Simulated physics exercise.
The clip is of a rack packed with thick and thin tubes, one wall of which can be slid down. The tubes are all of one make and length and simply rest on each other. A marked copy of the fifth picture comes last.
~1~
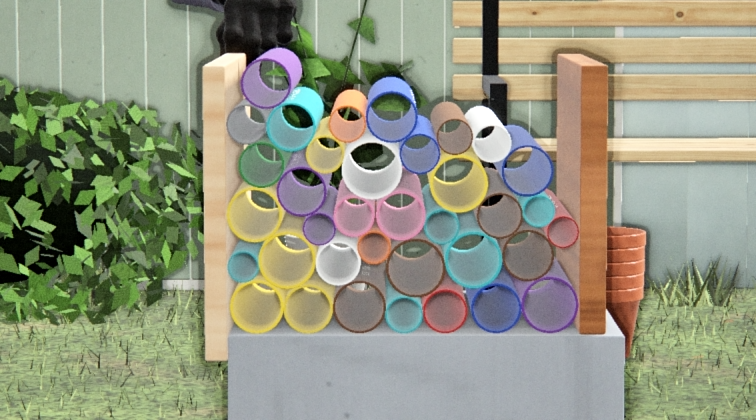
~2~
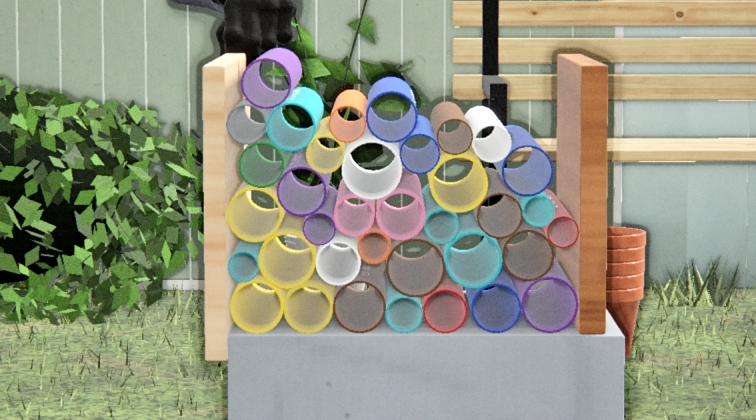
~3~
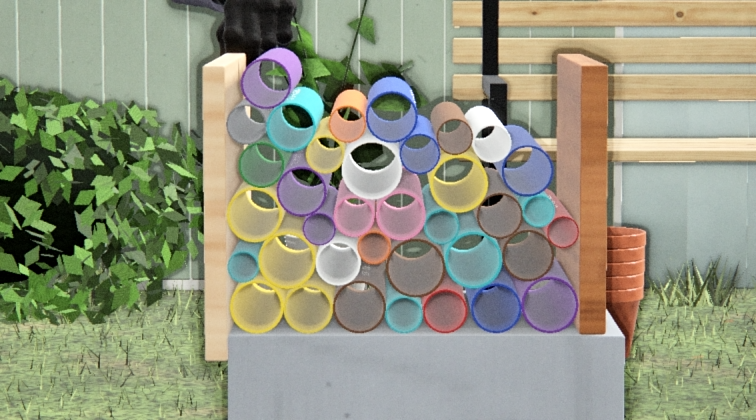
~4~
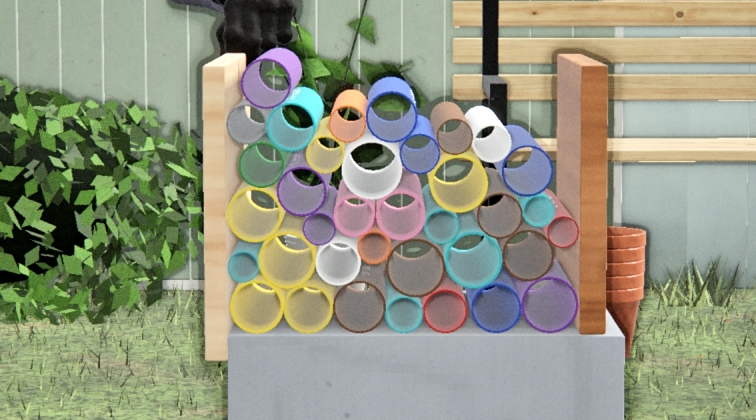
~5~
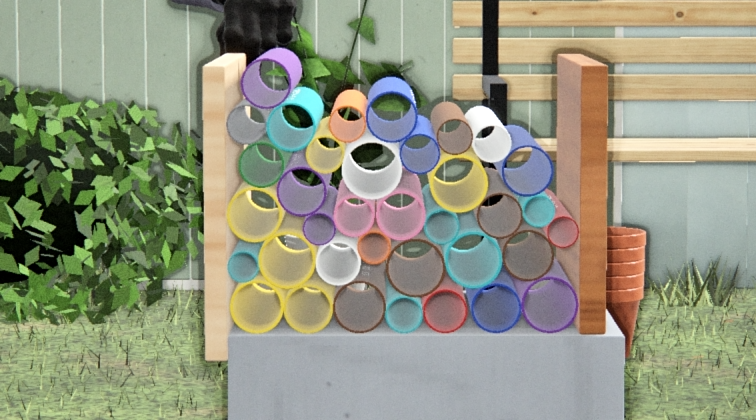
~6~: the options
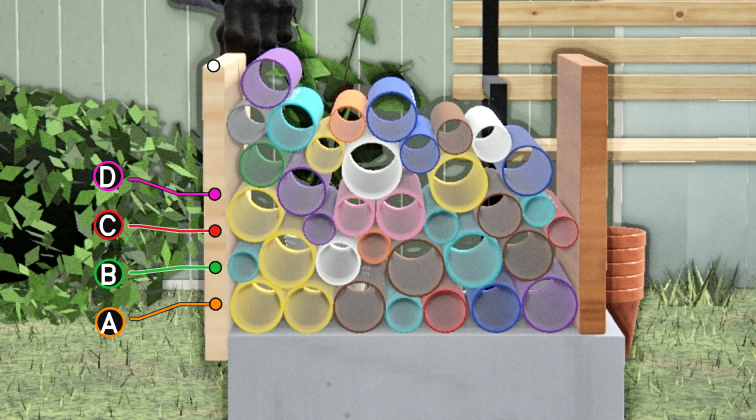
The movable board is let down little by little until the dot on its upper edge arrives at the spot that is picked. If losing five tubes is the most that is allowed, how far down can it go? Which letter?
It can be let down to C.
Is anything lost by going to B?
Yes.
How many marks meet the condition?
The number is two.
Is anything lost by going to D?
Yes.
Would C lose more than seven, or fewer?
It loses fewer than seven.
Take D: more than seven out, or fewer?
Fewer than seven.
On the marked copy, A at (216, 304); B at (216, 268); C at (215, 231); D at (215, 194); the white dot at (214, 65).
Taking C. A third of the way, top of the board (226, 140).
Two thirds of the way, top of the board (227, 226).
When it is over, top of the board (227, 230), four out over the board.
As for the rest, A more than five out over the board; B more than five out over the board; D four out over the board.
